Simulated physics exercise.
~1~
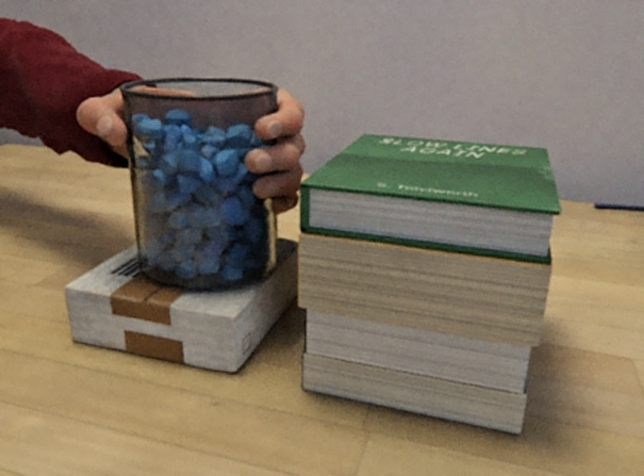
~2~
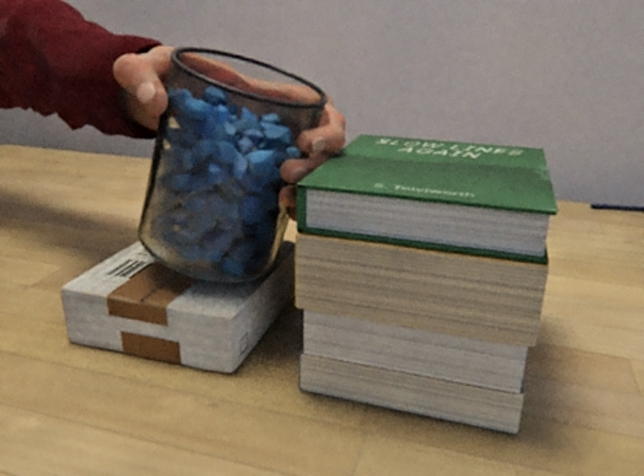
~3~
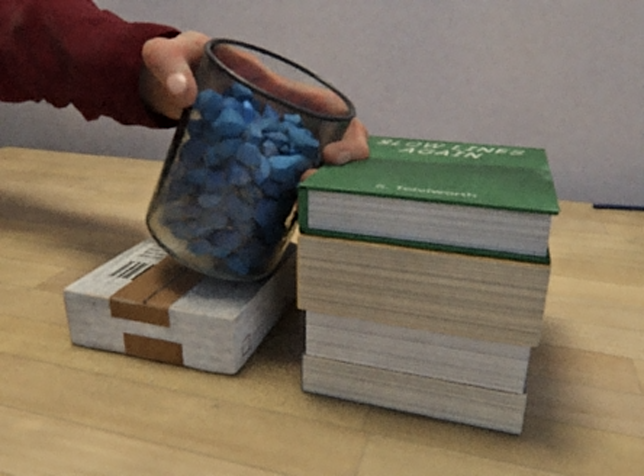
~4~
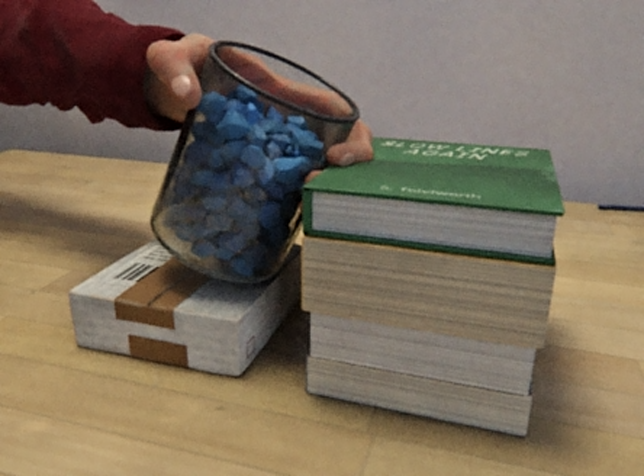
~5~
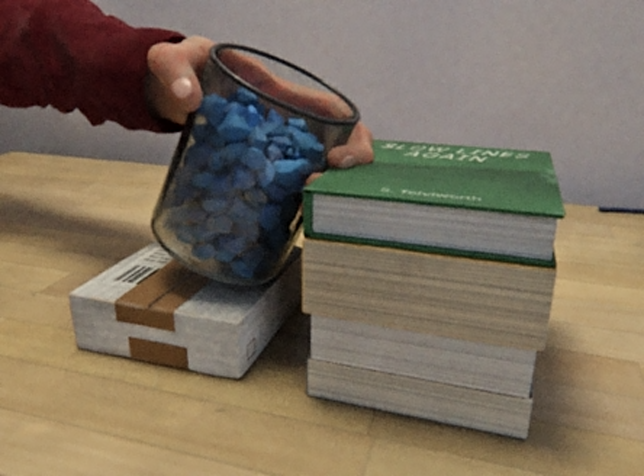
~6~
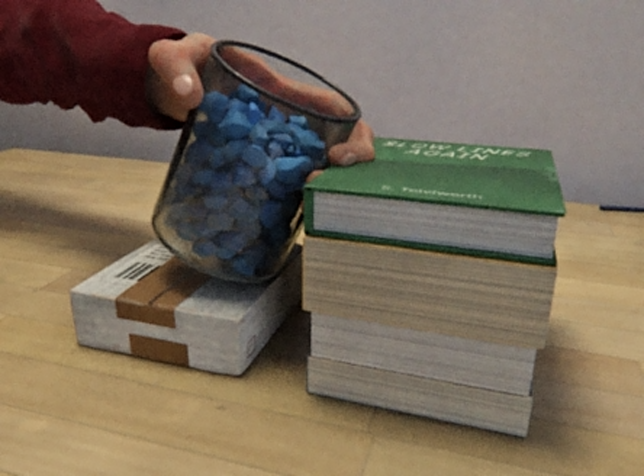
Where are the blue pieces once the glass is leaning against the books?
They are still inside the glass. None of them come out over the rim, even though the glass is held at a slant.
